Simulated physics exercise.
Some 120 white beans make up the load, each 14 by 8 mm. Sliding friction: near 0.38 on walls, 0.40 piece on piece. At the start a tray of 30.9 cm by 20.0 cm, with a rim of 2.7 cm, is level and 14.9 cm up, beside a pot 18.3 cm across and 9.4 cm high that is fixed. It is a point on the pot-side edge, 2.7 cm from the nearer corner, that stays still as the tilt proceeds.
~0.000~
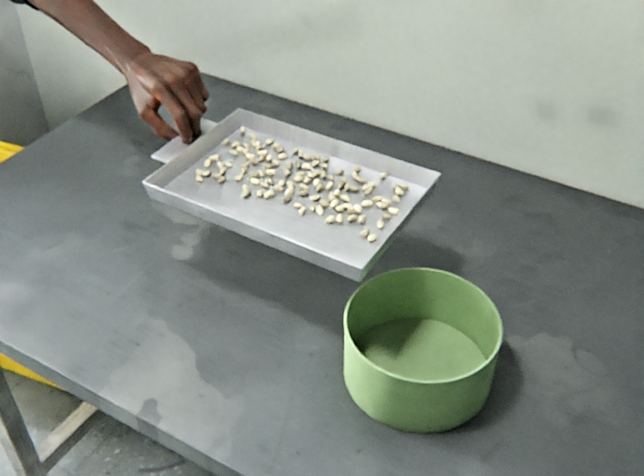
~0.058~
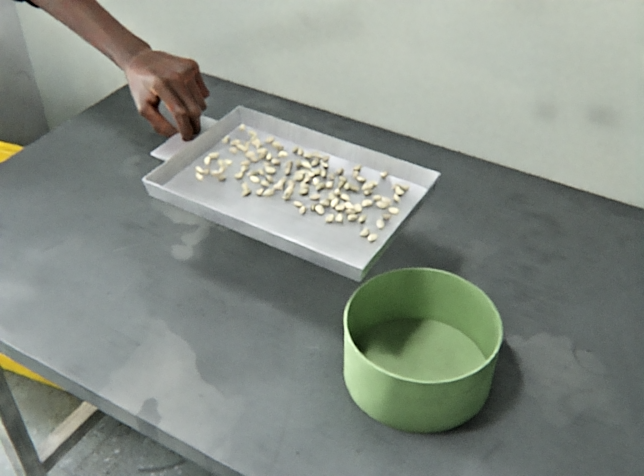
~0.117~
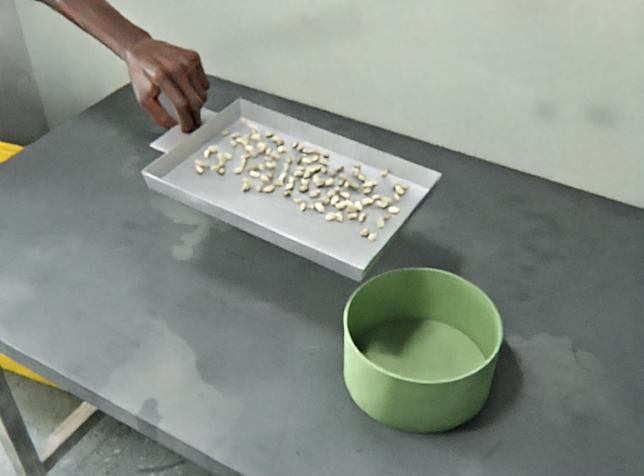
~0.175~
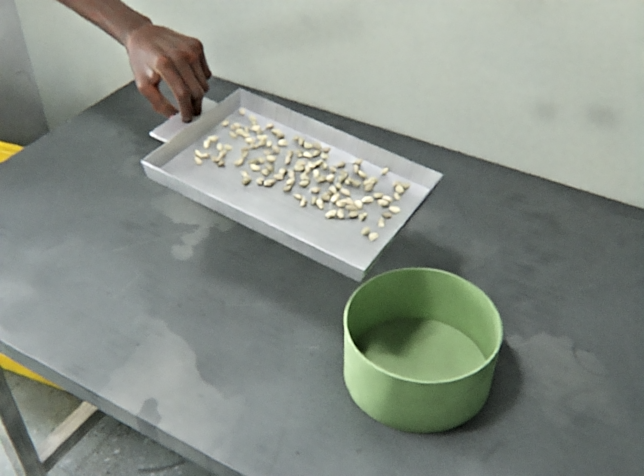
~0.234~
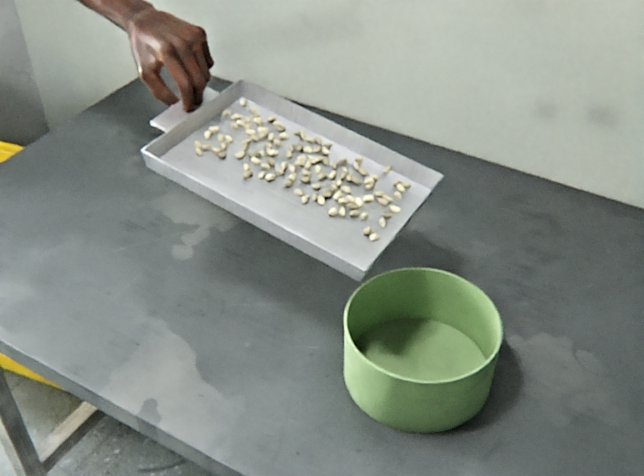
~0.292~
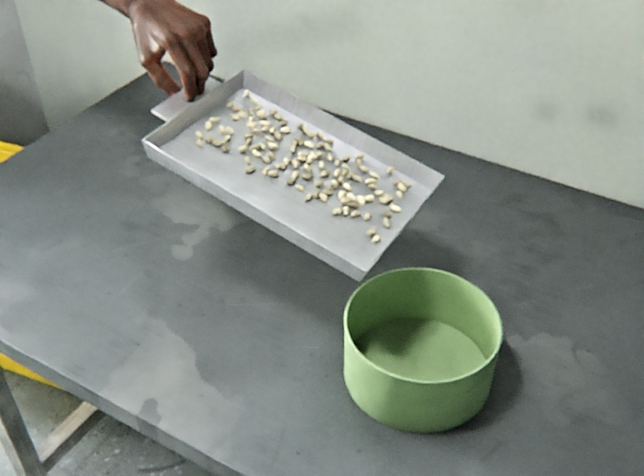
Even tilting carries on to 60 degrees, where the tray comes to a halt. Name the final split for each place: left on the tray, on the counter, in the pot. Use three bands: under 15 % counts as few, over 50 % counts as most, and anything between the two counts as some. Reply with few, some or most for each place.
Tray: Most, counter: Few, pot: Few.
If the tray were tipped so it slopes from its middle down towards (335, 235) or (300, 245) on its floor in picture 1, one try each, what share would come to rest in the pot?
Estimate: Some 10 % and some 5 % respectively.
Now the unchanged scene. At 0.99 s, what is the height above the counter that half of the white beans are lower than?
Roughly 16 centimetres, give or take.
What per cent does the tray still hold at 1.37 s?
Close to 95 in a hundred parts of the load.
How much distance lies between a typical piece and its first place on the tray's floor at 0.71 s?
Around 8 centimetres.
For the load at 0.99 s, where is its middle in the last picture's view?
By then the middle of the load sits around (405, 209).
After 0.71 s, tilt 35 degrees; the tray holds 100 %, the pot 0 %.
After 0.99 s, tilt 51 degrees; the tray holds 100 %, the pot 0 %.
After 1.37 s, tilt 60 degrees; the tray holds 95 %, the pot 5 %.
In the end, at 2.3 s, tray 95 %, counter 0 %, pot 5 %.
